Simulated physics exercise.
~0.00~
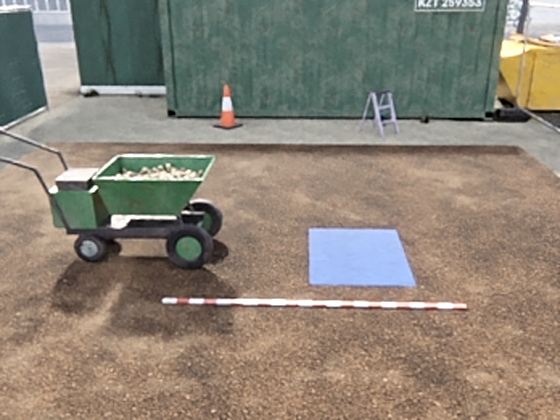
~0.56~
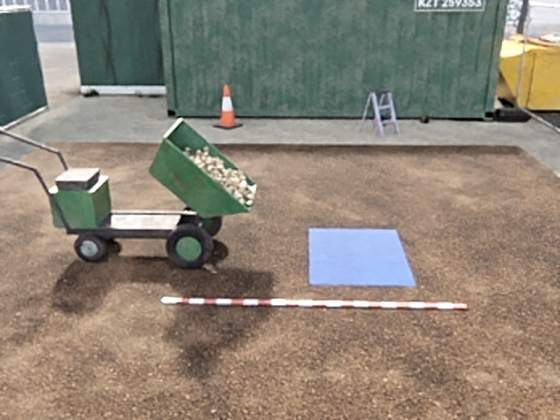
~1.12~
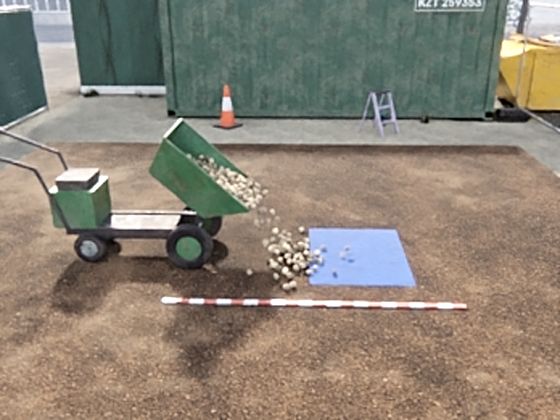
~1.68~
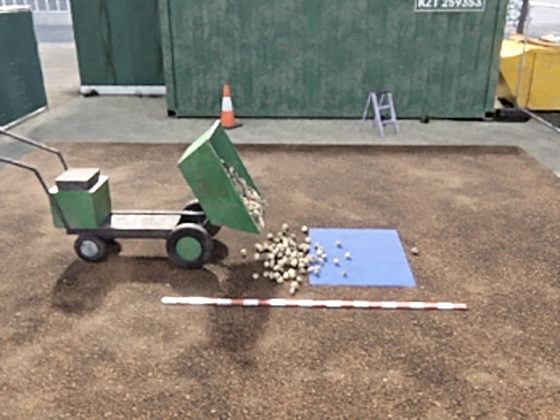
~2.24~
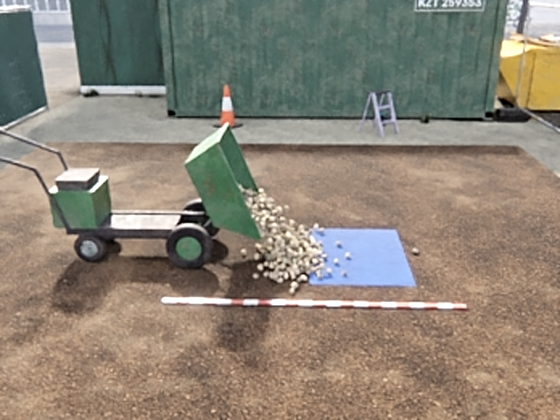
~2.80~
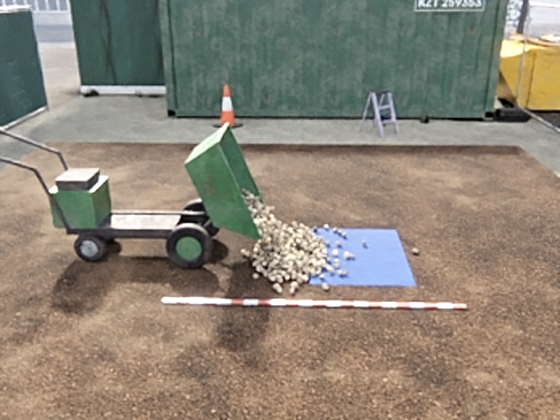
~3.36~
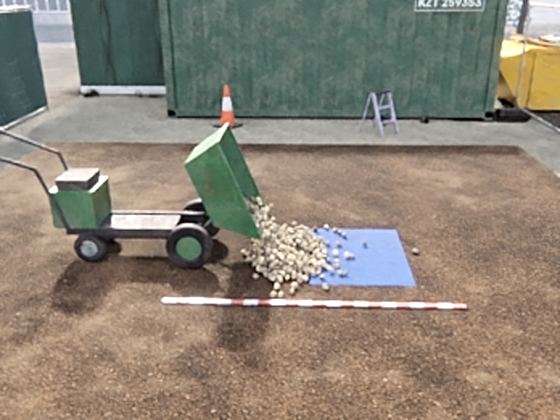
A large green shipping container stands behind a patch of brown gritty ground, seen from the side by a still camera, with an orange cone and a small grey stepladder before it. At left, a green motor barrow holds a load of pale stones, facing a blue sheet, with a red and white staff lying in front. The skip tips forward and stones spill onto the ground, a few scattering over the sheet. It then tips steeper, and more pour out into a heap. The skip stays tilted, with most fallen stones piled short of the sheet and some on its near edge.
